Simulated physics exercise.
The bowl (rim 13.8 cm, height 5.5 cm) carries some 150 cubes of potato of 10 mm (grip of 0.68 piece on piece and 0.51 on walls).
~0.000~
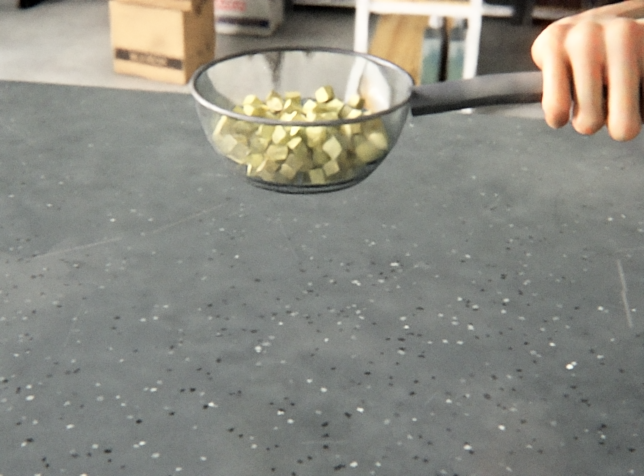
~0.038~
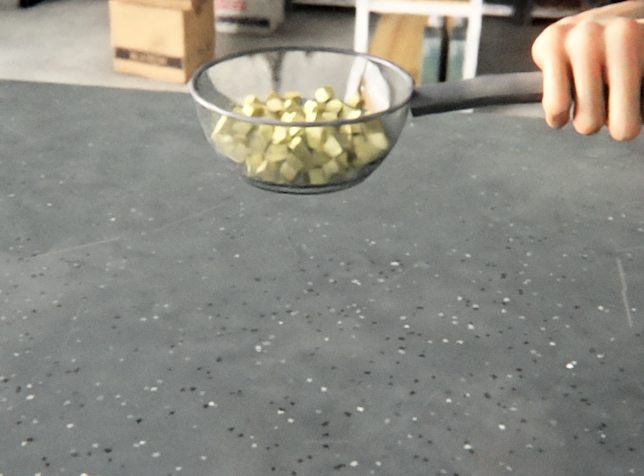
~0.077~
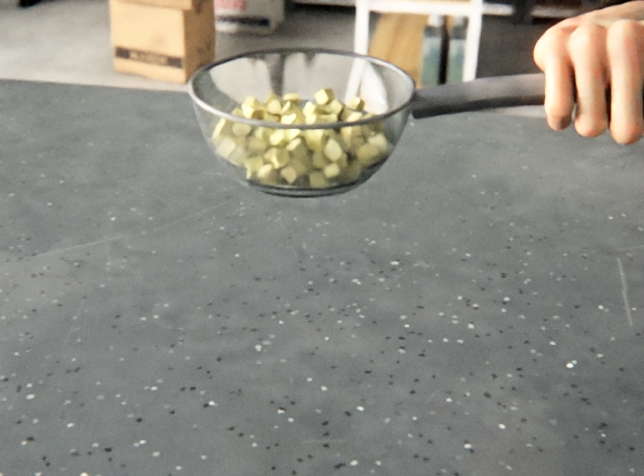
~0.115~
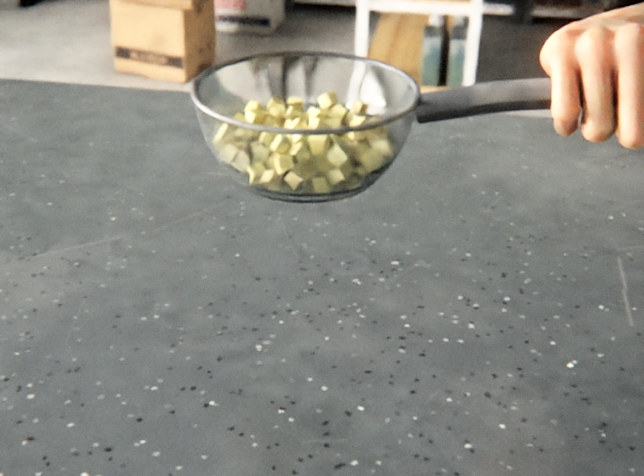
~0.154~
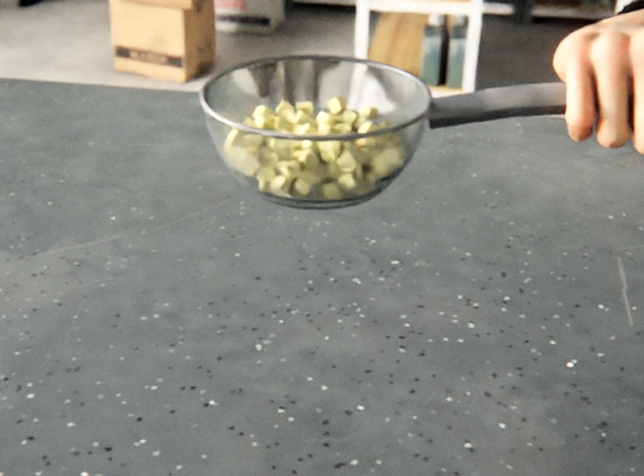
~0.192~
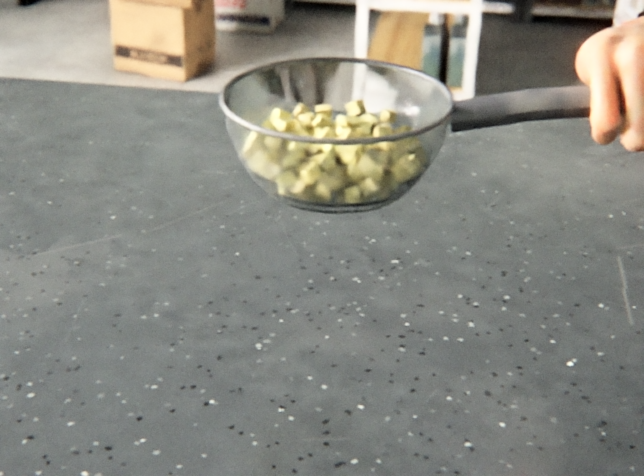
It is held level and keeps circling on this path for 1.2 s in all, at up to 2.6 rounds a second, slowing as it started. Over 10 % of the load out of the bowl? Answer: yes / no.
Answer: No.
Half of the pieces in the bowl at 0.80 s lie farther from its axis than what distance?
Pretty close to 3.5 cm, I think.
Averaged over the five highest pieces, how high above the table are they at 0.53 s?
I'd say some 14 cm.
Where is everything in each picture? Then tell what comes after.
Bowl at (303, 137); tilt 0 degrees; moved 0.0 cm; top of the load at (253, 105), in the first frame.
Bowl at (302, 137); tilt 0 degrees; moved 0.2 cm; top of the load at (253, 105), in the second frame.
Bowl at (302, 140); tilt 0 degrees; moved 0.6 cm; top of the load at (252, 107), in the third frame.
Bowl at (306, 145); tilt 0 degrees; moved 1.4 cm; top of the load at (255, 111), in the fourth frame.
Bowl at (316, 151); tilt 0 degrees; moved 2.4 cm; top of the load at (263, 115), in the fifth frame.
Bowl at (336, 155); tilt 0 degrees; moved 3.6 cm; top of the load at (280, 118). Its speed is now 0.41 m/s, in the sixth frame.
Then, at 0.53 s, bowl 100 %; middle of the pieces not yet landed near (313, 147).
After 0.80 s, bowl 100 %; middle of the pieces not yet landed near (334, 125).
Then, at 1.06 s, bowl 100 %; middle of the pieces not yet landed near (378, 150).
After 1.30 s, bowl 100 %; middle of the pieces not yet landed near (382, 144).
By 1.6 s all is still; bowl 100 %.
